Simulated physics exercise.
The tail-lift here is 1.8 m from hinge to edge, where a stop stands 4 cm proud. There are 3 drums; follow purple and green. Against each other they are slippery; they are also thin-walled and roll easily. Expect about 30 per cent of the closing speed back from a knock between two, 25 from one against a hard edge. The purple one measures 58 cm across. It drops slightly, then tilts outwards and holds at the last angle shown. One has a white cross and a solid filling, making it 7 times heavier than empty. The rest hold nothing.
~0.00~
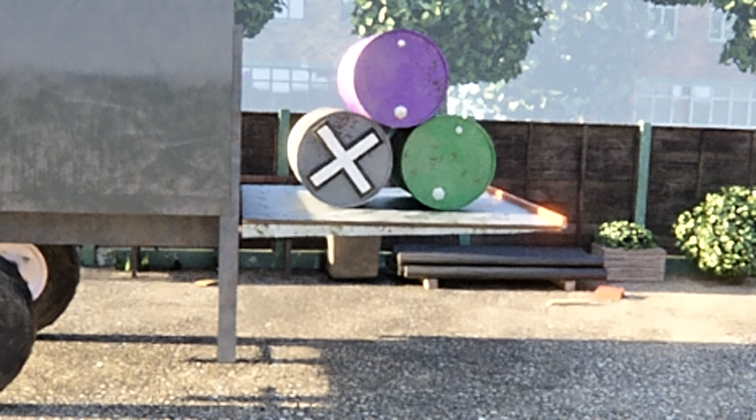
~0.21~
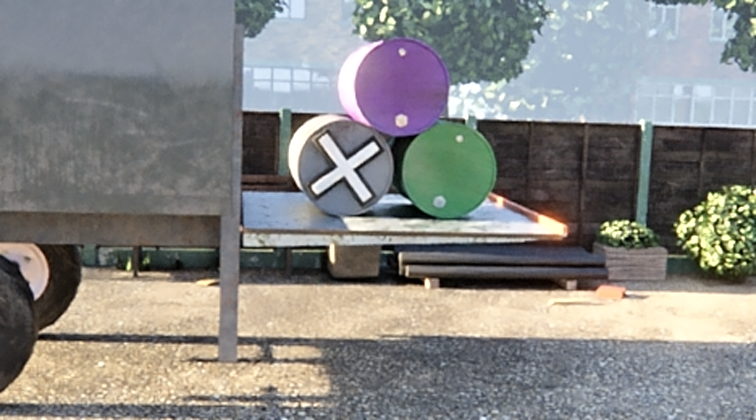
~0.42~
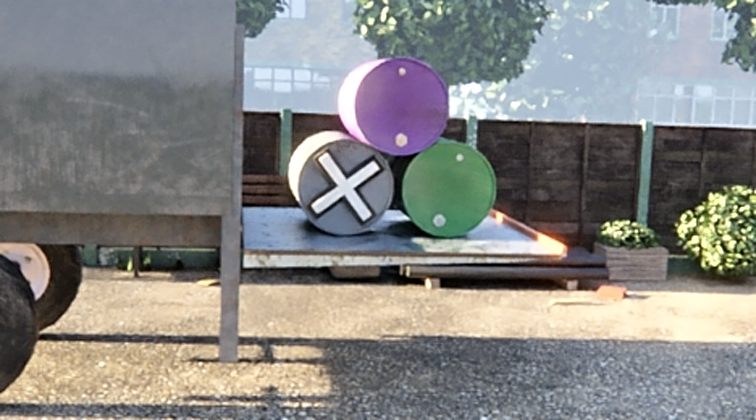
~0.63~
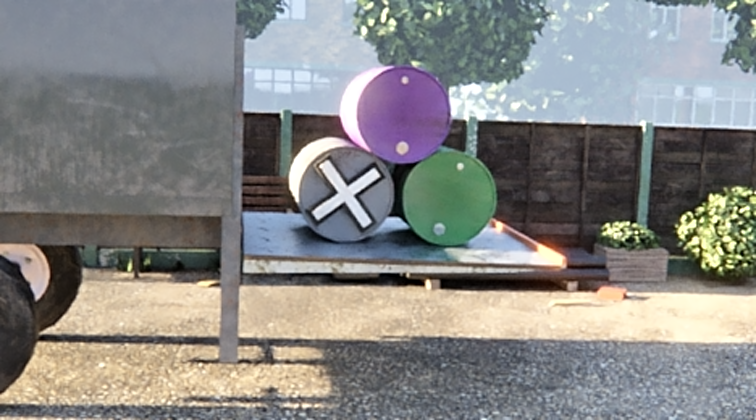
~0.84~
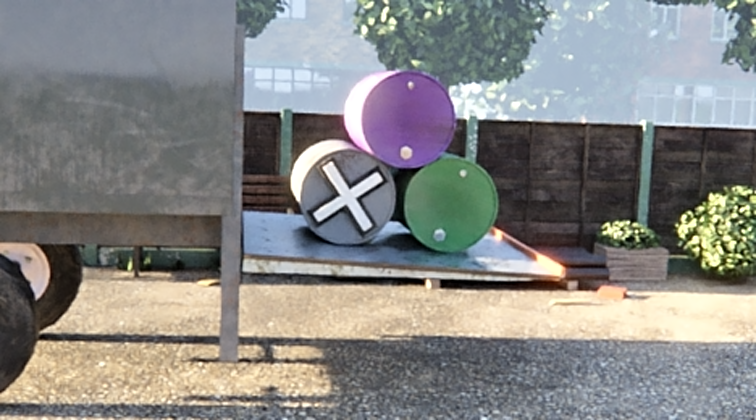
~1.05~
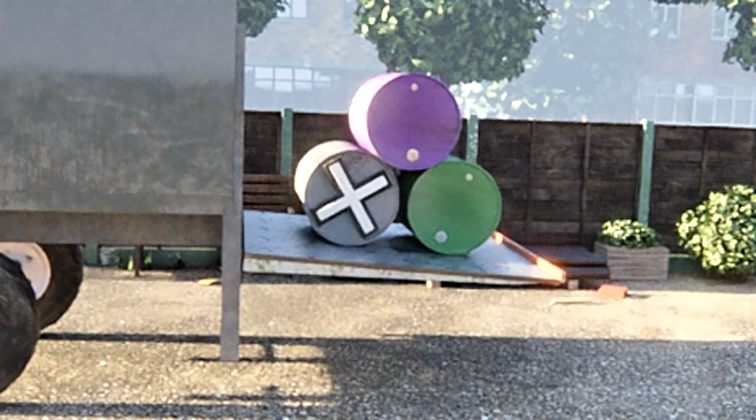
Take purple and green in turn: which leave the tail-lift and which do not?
My prediction: The purple drum passes the rim; the green passes the rim.
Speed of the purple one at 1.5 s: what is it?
I'd put it near 0.3 m/s.
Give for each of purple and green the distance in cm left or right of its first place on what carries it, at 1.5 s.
Both moved right - purple by 10 centimetres, green by 10 centimetres.
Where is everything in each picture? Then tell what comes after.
Purple (401, 79), green (449, 163); plate level; stop at (564, 221); white cross at (345, 160), in the first picture.
Purple (401, 87), green (450, 171); plate level, in the second picture.
Purple (401, 107), green (450, 190); plate level, in the third picture.
Purple (404, 115), green (450, 199); plate tilted 1°; stop at (563, 261), in the fourth picture.
Purple (408, 120), green (452, 205); plate tilted 3°, in the fifth picture.
Purple (413, 122), green (455, 208); plate tilted 4°; stop at (563, 276), in the sixth picture.
By 1.5 s, purple is up on others, 75 cm from the stop, rolling right; green is on the plate, 45 cm from the stop, rolling right; 0 over the stop so far.
By 2.0 s, purple is up on others, 60 cm from the stop, rolling right; green is on the plate, 25 cm from the stop, rolling right; 0 over the stop so far.
By 2.6 s, purple is up on others, 35 cm from the stop, rolling right; green is on the plate, 5 cm from the stop, rolling right; 0 over the stop so far.
By 3.2 s, purple is over the stop and falling; green is over the stop and falling; 2 over the stop so far.
Finally (6.9 s), purple is on the ground; green is off the lift, on the ground; 3 over the stop so far.
